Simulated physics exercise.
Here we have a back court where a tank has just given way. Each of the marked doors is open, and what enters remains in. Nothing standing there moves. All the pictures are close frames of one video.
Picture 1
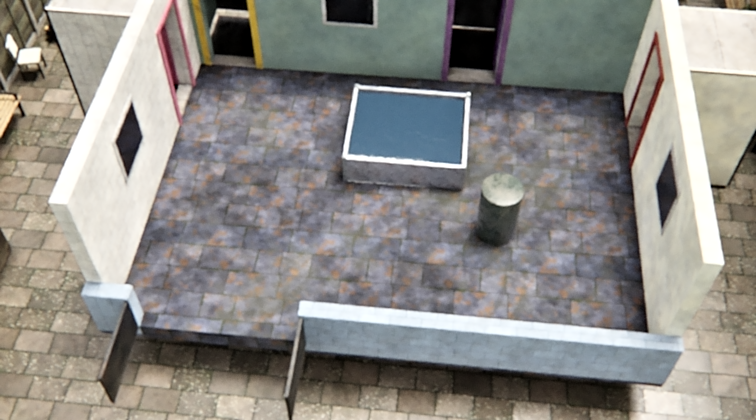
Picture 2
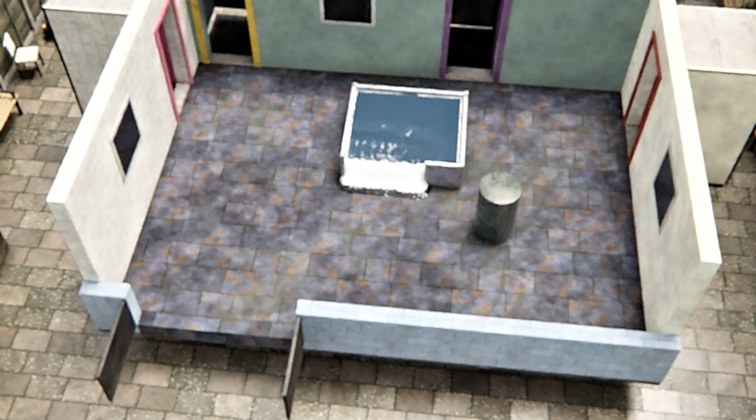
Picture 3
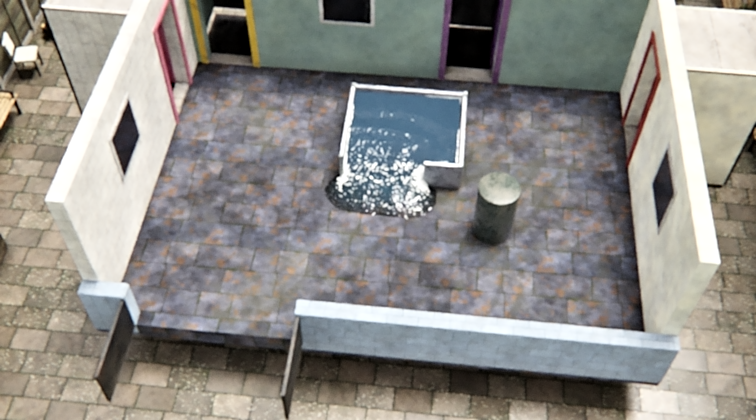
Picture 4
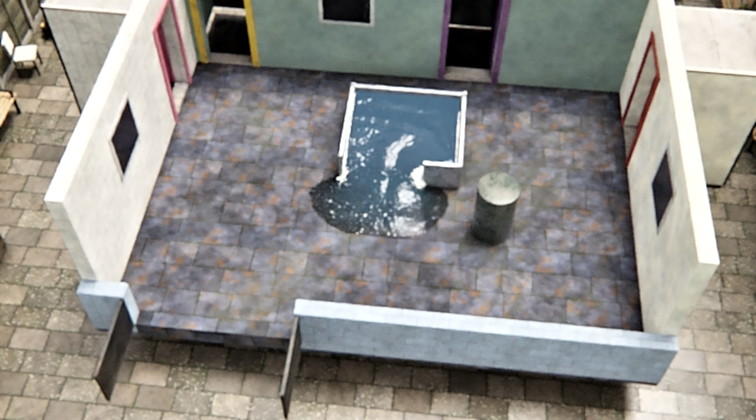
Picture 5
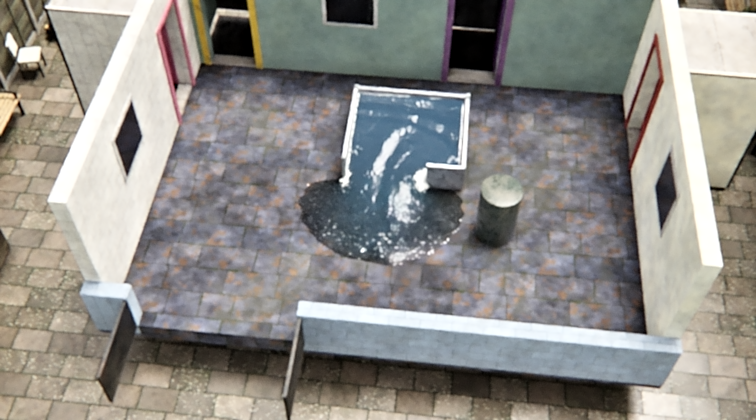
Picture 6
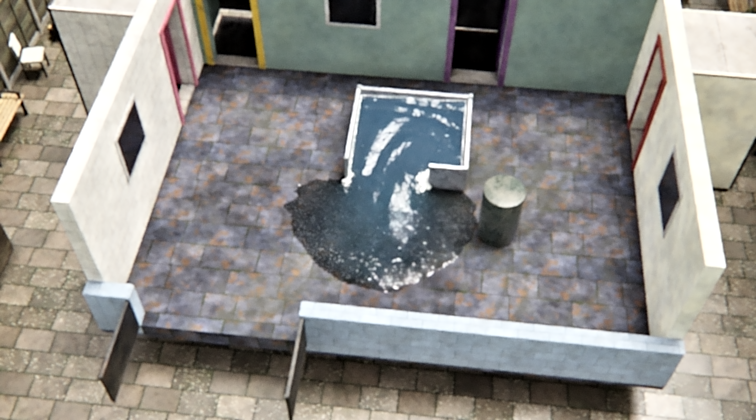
Water bursts from the front of a raised tank and spreads across the paved court.
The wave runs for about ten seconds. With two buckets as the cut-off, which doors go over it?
Door by door: The pink door stays within two buckets; the yellow door stays within two buckets; the purple door stays within two buckets; the red door stays within two buckets.
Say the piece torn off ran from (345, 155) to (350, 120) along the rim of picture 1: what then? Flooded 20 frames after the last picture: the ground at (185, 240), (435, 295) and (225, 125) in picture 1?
Following the listed order, the three come out reached by the spill, not reached and reached by the spill.
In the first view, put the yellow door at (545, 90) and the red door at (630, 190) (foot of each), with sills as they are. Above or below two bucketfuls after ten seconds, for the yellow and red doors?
Result - yellow door remains within the limit; red door remains within the limit.
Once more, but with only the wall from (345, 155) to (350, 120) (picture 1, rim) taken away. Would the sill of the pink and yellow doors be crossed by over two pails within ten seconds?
The pink door exceeds the limit and the yellow door exceeds the limit.
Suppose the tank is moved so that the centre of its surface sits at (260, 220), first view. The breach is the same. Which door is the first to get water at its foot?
That's the pink-painted one.
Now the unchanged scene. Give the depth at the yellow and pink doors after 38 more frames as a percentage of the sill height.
0 and 0 %, in that order.
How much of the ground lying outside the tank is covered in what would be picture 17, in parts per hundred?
Estimate: Some 30 in a hundred.
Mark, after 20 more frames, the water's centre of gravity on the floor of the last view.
Close to (387, 236).
A moment on, water covers 20 % of the floor; the pink door not reached, the yellow door not reached, the purple door not reached, the red door not reached.
Next, water covers 30 % of the floor; the pink door not reached, the yellow door not reached, the purple door not reached, the red door not reached.
Then, water covers 35 % of the floor; the pink door not reached, the yellow door not reached, the purple door not reached, the red door not reached.
Later, water covers 50 % of the floor; the pink door not reached, the yellow door not reached, the purple door not reached, the red door not reached.
In the end, water covers 80 % of the floor; the pink door wet at the sill, nothing in, the yellow door wet at the sill, nothing in, the purple door wet at the sill, nothing in, the red door wet at the sill, nothing in.
